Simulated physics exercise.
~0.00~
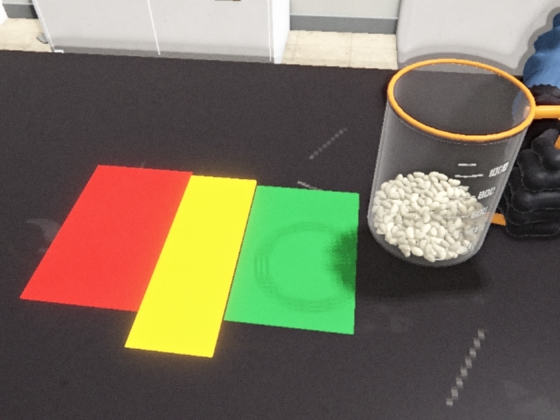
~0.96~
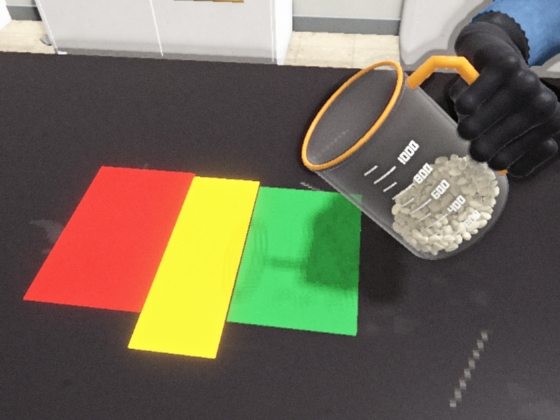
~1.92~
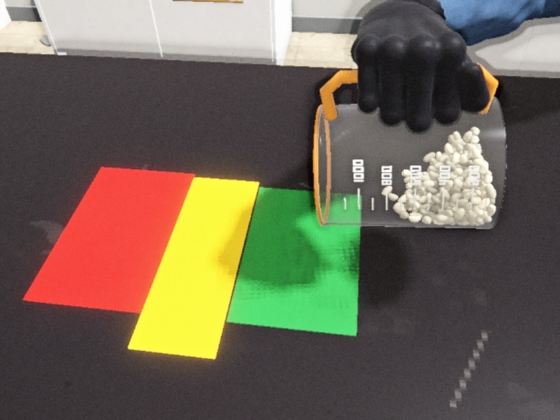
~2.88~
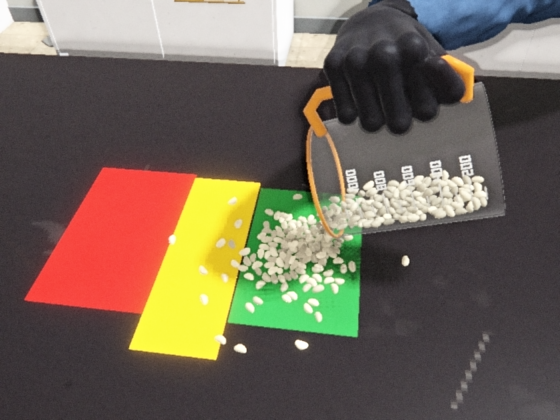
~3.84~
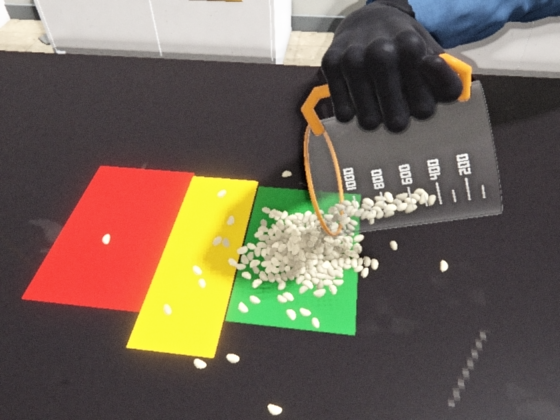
At first, a clear jug with an orange rim stands upright on a dark table, holding white beans, to the right of red, yellow and green mats. A black-gloved hand grips the handle and lifts and tilts the jug leftward. The hand turns it onto its side, its mouth near the green mat while the beans stay inside. As it tips further, beans spill into a pile on the green mat, with some scattering onto the yellow. By the end, most beans lie heaped on green, a few rest elsewhere, and some remain in the jug.
